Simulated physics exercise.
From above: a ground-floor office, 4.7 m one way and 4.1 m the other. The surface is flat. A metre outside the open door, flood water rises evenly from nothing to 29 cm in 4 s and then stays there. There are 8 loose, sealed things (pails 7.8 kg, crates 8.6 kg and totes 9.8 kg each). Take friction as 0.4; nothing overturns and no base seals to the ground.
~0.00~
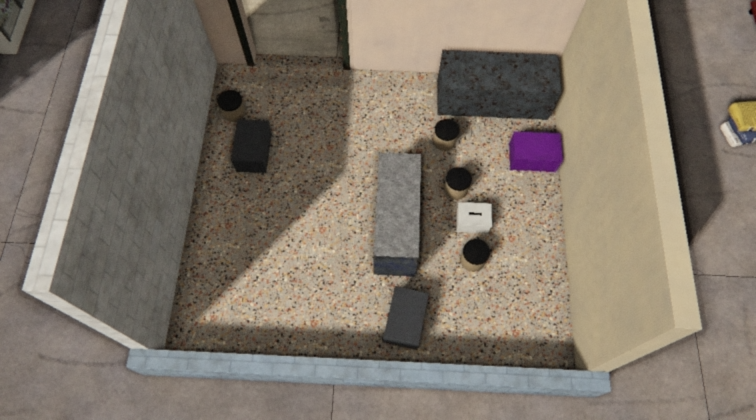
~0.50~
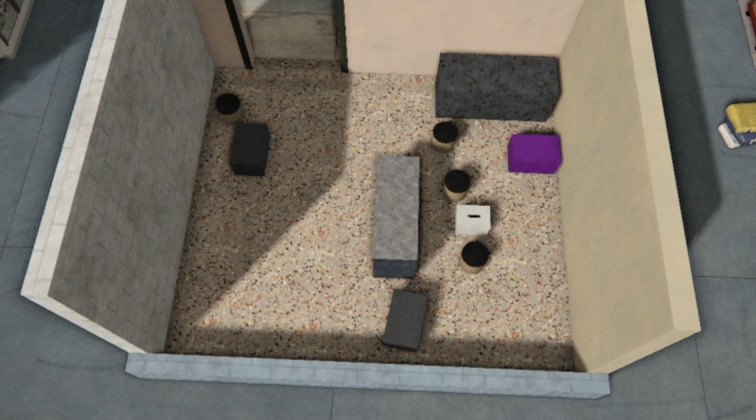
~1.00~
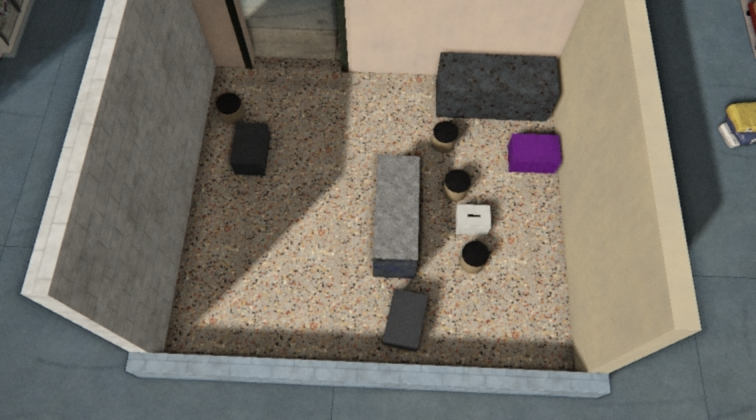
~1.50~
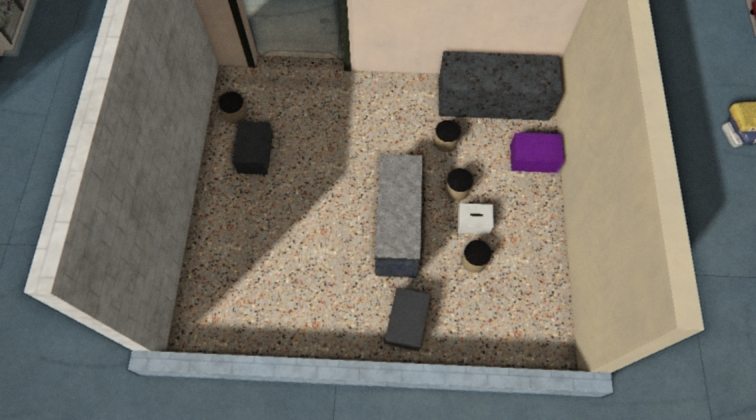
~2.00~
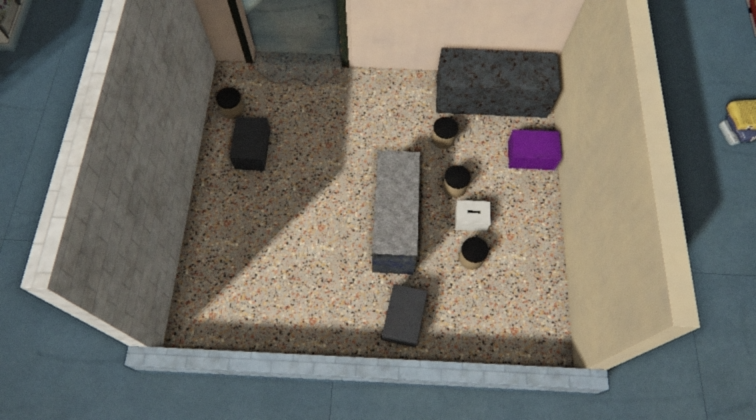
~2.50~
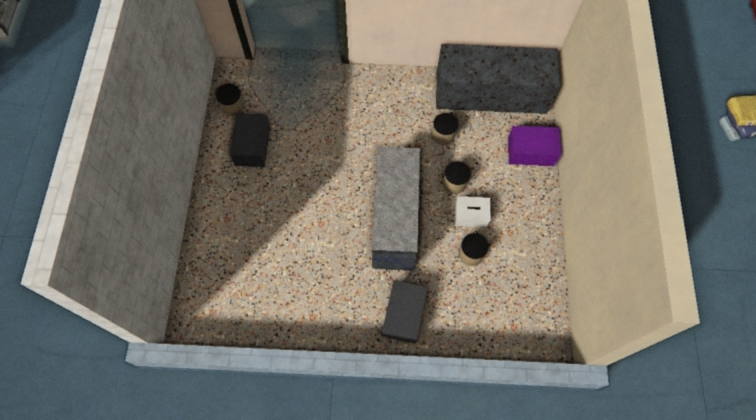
Water spreads over the ground outside and seeps through the doorway while the boxes stay still.
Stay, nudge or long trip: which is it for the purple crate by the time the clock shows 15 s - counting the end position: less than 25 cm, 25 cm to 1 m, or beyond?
The purple crate gets carried off.
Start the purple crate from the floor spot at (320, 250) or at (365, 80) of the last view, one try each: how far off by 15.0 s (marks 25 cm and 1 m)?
In turn: It gets carried off; it slides a little.
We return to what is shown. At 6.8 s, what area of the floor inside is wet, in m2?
Some 15 m2.
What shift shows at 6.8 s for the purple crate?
About 0 cm.
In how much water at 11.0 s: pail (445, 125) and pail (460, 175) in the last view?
About 10 and 8 cm.
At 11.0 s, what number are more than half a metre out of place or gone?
4 of them.
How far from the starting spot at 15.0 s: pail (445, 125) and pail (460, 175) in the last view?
In turn: 60 cm, 30 cm.
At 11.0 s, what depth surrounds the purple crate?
Roughly 16 cm.
After 3.5 s the purple crate is near (537, 140), 0.0 m from its start, aground; 0 afloat.
After 6.8 s the purple crate is near (537, 140), 0.0 m from its start, aground; 2 afloat.
After 11.0 s the purple crate is near (498, 111), 0.6 m from its start, afloat; 6 afloat.
After 15.0 s the purple crate is near (330, 207), 2.8 m from its start, afloat; 8 afloat.
